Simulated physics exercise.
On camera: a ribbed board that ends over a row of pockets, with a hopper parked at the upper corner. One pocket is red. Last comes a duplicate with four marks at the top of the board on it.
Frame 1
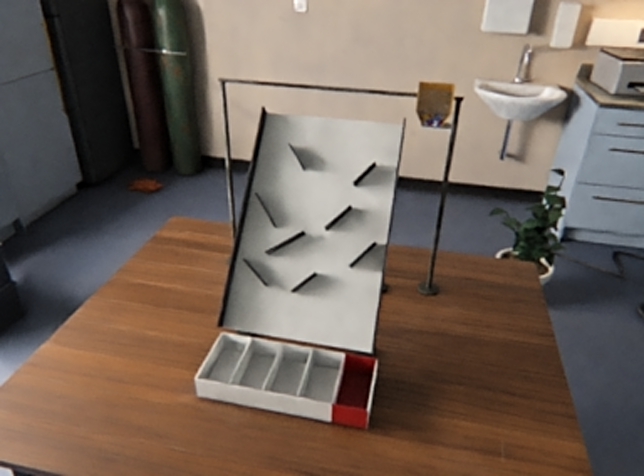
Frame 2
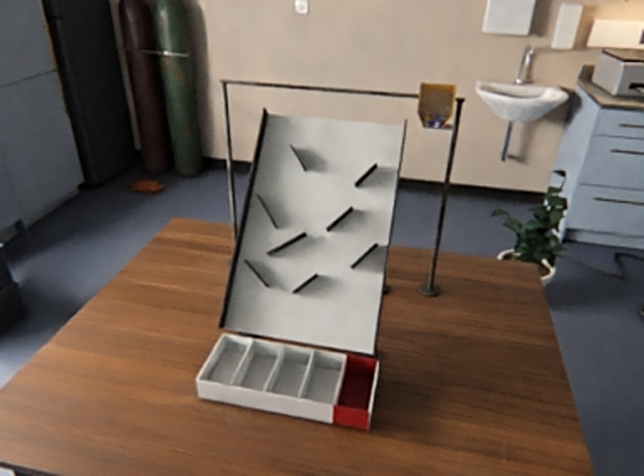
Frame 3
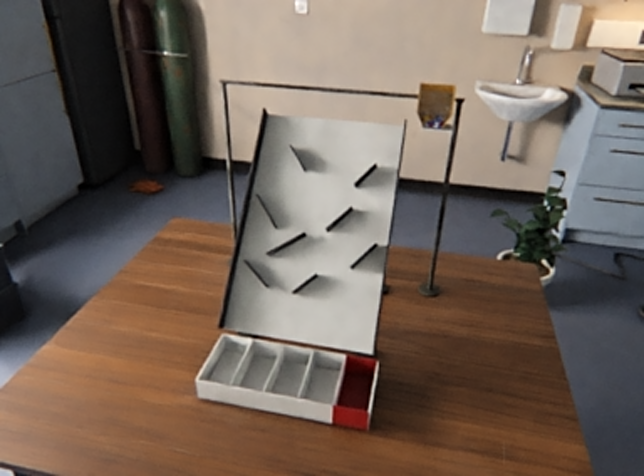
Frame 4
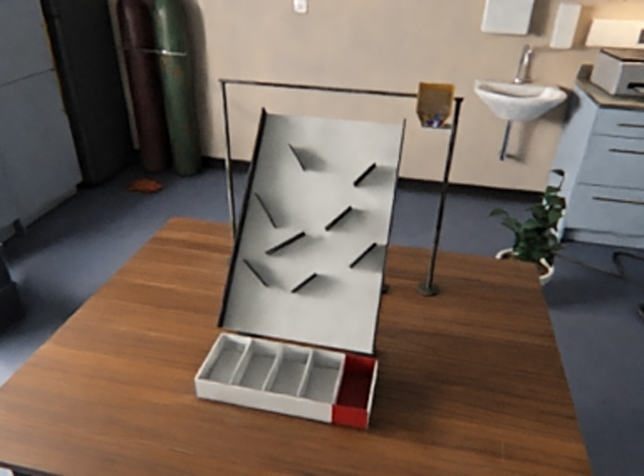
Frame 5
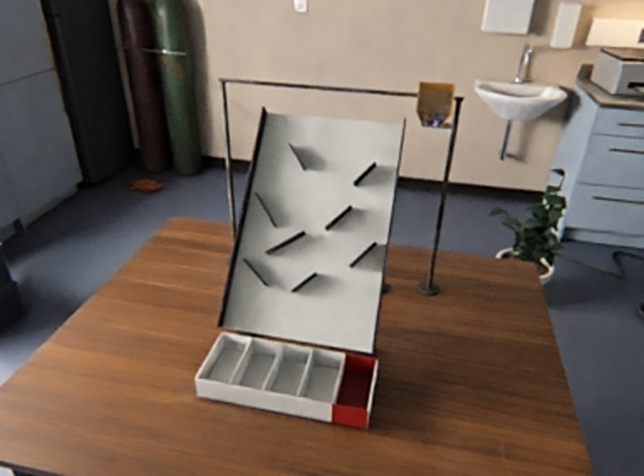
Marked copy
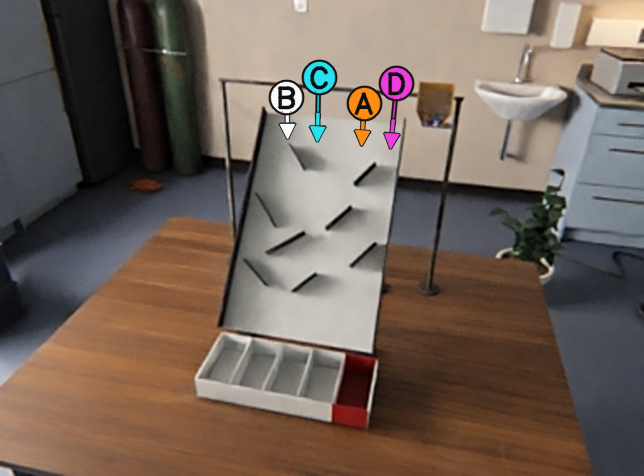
Tilted white board with dark angled ribs standing motionless above a row of pockets, the rightmost red, on a wooden table.
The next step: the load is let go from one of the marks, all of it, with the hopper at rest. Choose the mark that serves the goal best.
D beats the others.
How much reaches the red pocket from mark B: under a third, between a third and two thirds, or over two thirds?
It is under a third.
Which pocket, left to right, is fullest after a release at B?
It is the third one.
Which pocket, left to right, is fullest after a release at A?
It is the second one.
On the marked copy, mark A meets the board at (361, 140); mark B meets the board at (287, 133); mark C meets the board at (317, 136); mark D meets the board at (391, 142).
Choosing A, a stray few in the red pocket, most in other pockets, about a quarter outside the box.
Choosing B, a stray few in the red pocket, most in other pockets, a small part outside the box.
Choosing C, a stray few in the red pocket, most in other pockets, a small part outside the box.
Choosing D, about a third in the red pocket, about half in other pockets, a small part outside the box.
